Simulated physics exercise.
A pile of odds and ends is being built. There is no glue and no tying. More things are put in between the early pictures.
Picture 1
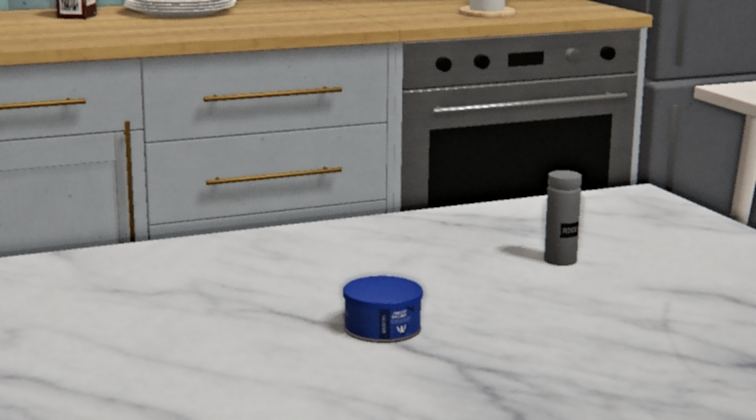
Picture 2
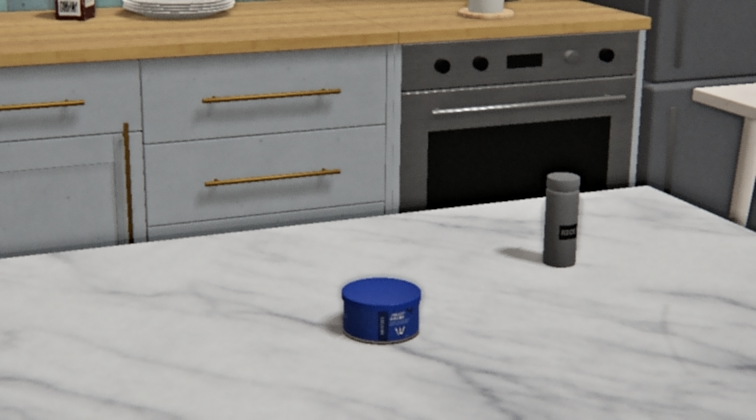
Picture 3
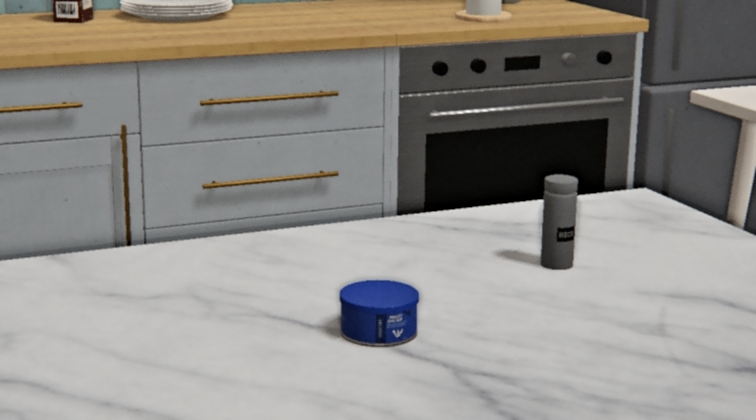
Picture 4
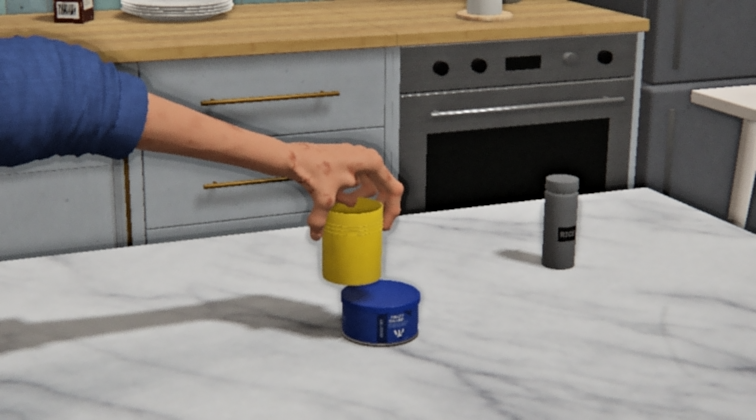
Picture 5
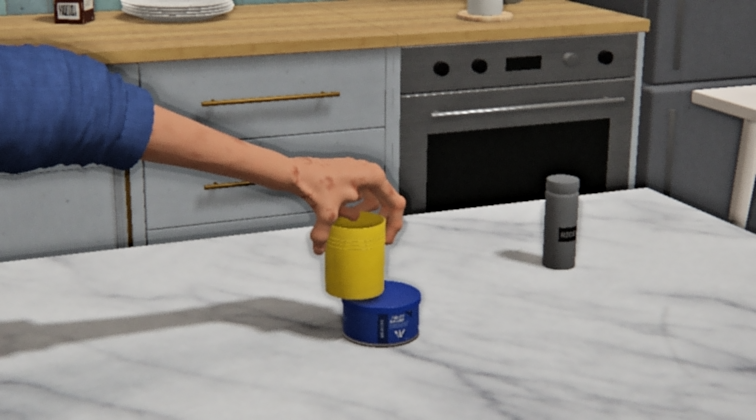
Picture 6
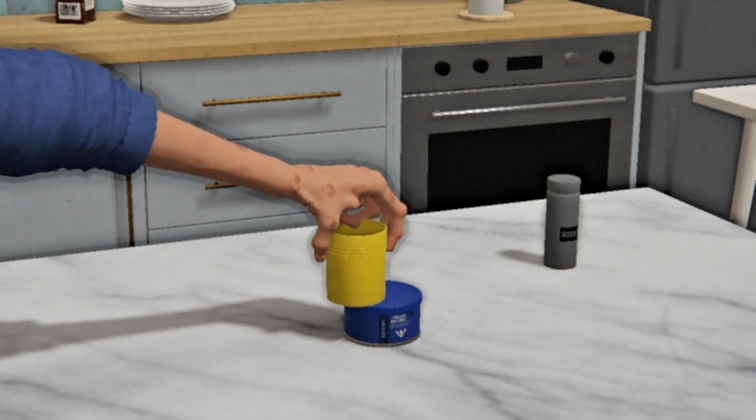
A hand reaches in from the left and lowers a yellow cup onto a blue tub.
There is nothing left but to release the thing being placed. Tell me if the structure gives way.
The pile stays together.
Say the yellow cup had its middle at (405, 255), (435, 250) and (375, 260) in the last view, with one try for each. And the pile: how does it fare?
First the pile remains standing, second it topples, third it remains standing.
Then, 0.20 s after the last picture, nothing has stirred.
Then, 0.40 s after the last picture, yellow cup resting near (356, 263).
At rest, all 3 in place. Seen from the same camera at the end, yellow cup near (356, 263). The pile keeps its balance.
